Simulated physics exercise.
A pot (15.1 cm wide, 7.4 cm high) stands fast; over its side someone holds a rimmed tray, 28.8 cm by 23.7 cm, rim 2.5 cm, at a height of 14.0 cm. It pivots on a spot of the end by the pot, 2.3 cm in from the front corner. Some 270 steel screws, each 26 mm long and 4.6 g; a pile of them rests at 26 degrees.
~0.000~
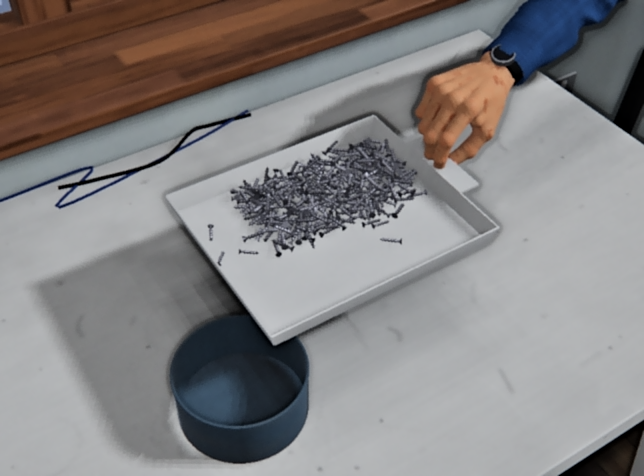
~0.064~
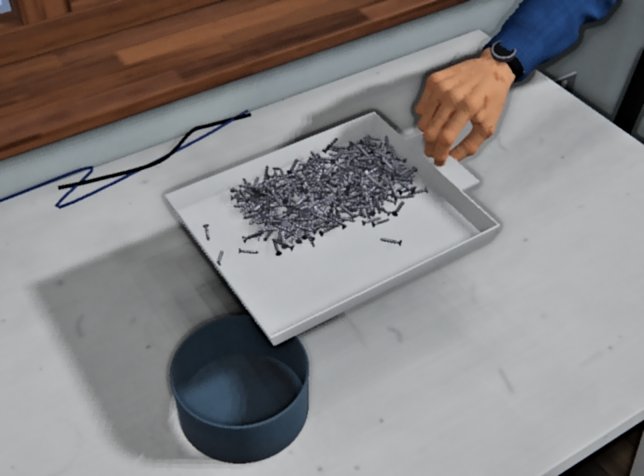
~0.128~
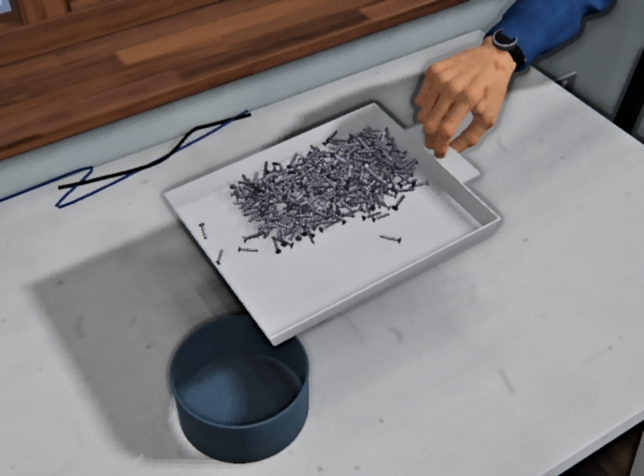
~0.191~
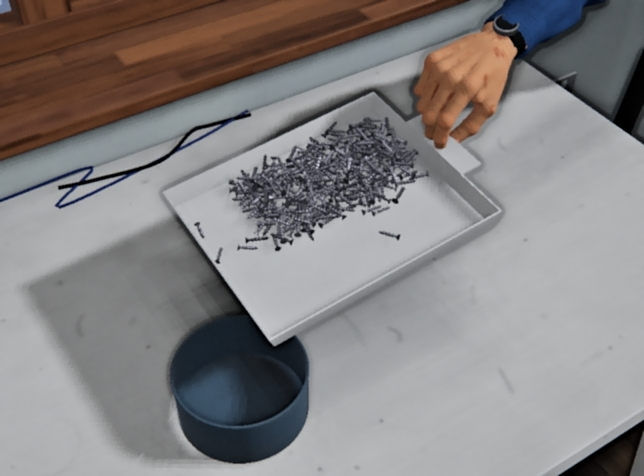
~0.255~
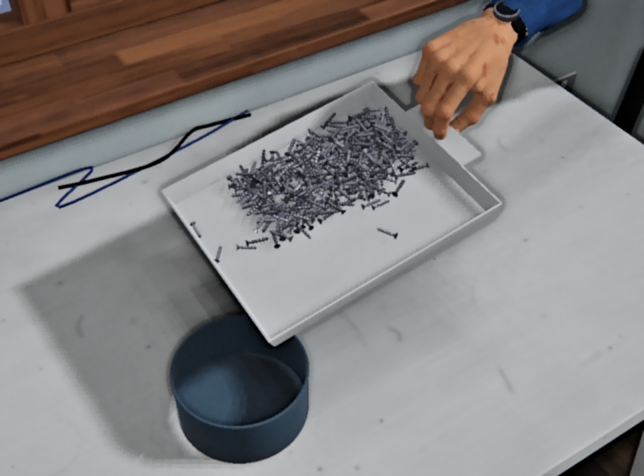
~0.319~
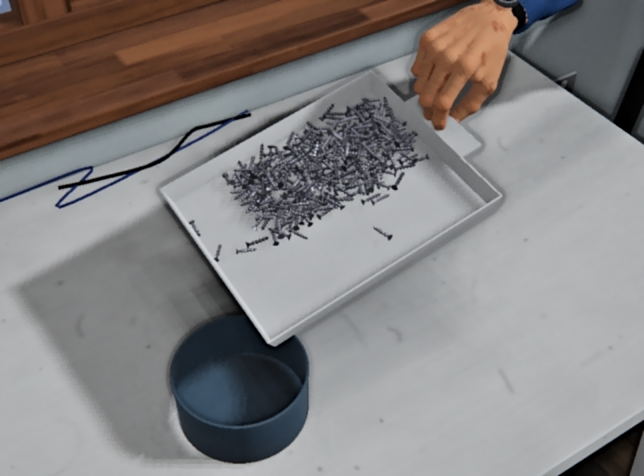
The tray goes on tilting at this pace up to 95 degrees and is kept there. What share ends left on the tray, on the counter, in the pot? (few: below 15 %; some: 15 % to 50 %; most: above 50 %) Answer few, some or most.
Tray: Few, counter: Some, pot: Most.
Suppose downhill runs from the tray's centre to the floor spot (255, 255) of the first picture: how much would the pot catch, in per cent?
About 20 per cent.
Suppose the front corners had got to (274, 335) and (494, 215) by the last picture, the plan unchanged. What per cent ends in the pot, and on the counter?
Pot 25, counter 75.
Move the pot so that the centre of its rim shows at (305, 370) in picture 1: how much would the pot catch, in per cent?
Some 15 per cent.
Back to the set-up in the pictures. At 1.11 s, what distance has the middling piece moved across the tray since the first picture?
About 17 cm.
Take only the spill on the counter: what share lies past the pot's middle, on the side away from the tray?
Roughly 100 per cent.
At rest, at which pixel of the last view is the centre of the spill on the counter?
At about (139, 403).
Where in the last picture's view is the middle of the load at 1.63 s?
Around (215, 296).
After 1.11 s, tilt 51 degrees; the tray holds 95 %, the pot 0 %.
After 1.63 s, tilt 77 degrees; the tray holds 80 %, the pot 15 %.
After 2.22 s, tilt 95 degrees; the tray holds 0 %, the pot 75 %.
By 3.1 s all is still; tray 0 %, counter 25 %, pot 75 %.
